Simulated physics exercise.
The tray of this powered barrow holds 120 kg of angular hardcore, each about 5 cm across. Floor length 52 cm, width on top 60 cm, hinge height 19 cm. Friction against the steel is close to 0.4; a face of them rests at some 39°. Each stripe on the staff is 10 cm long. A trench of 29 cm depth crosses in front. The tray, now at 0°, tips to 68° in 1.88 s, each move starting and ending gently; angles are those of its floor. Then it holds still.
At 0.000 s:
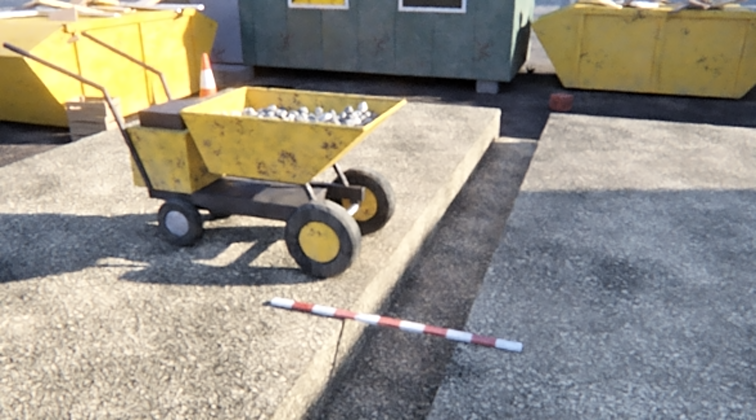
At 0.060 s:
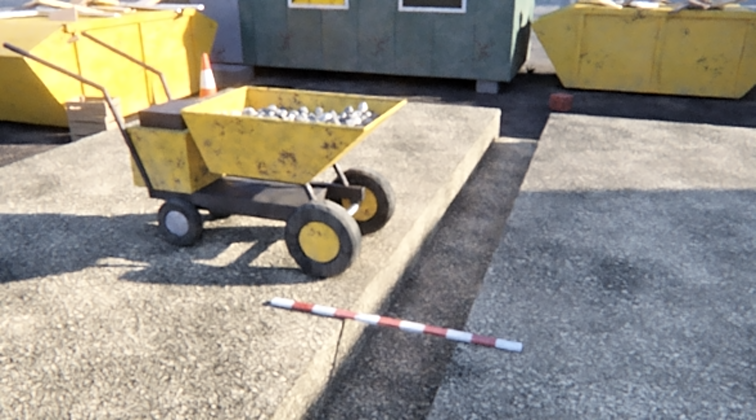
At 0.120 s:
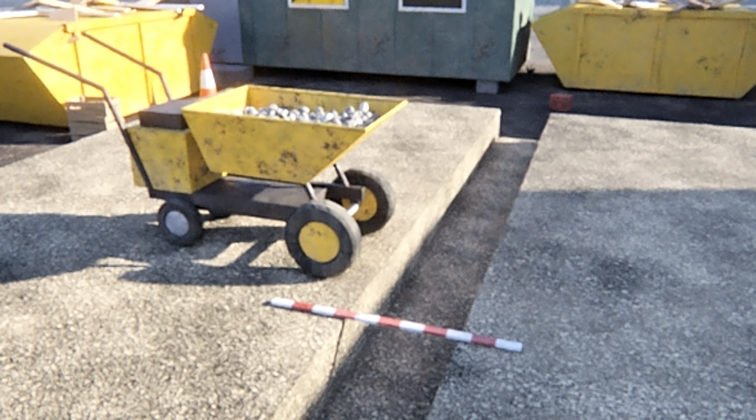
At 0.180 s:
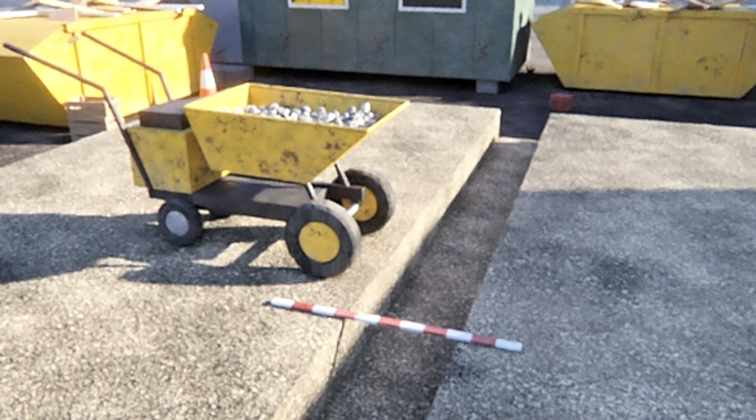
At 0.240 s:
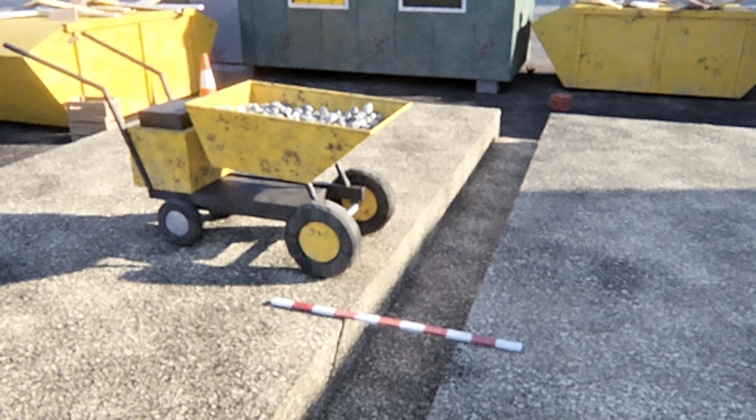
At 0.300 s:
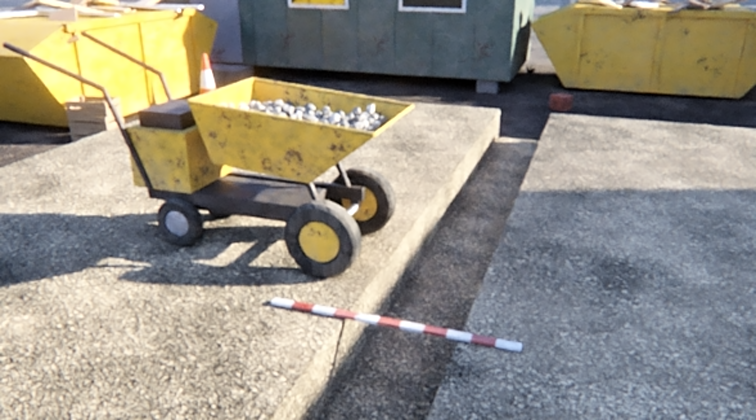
In this clip, a yellow wheeled barrow loaded with grey stones stands on a concrete slab near a red-and-white striped staff. Its tray tilts slightly forward to the right, its rear edge rising a little, while the wheels stay still.
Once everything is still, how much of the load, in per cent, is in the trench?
Roughly 60 per cent ends in the trench.
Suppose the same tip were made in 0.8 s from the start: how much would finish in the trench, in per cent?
It would be near 40 per cent.
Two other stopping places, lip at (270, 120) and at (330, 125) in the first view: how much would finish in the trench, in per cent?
About 100 and 95 per cent.
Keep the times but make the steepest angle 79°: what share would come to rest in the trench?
In that case some 65 per cent.
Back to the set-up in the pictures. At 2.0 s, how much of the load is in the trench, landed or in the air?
About 15 per cent by then.
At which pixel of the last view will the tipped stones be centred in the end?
Near (476, 300).
After 1.4 s the floor is at 57°; 100 % in the tray; the foremost stones are at (448, 216).
After 2.0 s the floor is at 68°; 64 % in the tray, 17 % in the trench, 20 % past the trench; the foremost stones are at (540, 280).
After 2.3 s the floor is at 68°; 27 % in the tray, 31 % in the trench, 42 % past the trench; the foremost stones are at (601, 297).
After 4.3 s the floor is at 68°; 0 % in the tray, 60 % in the trench, 40 % past the trench; the foremost stones are at (620, 289).
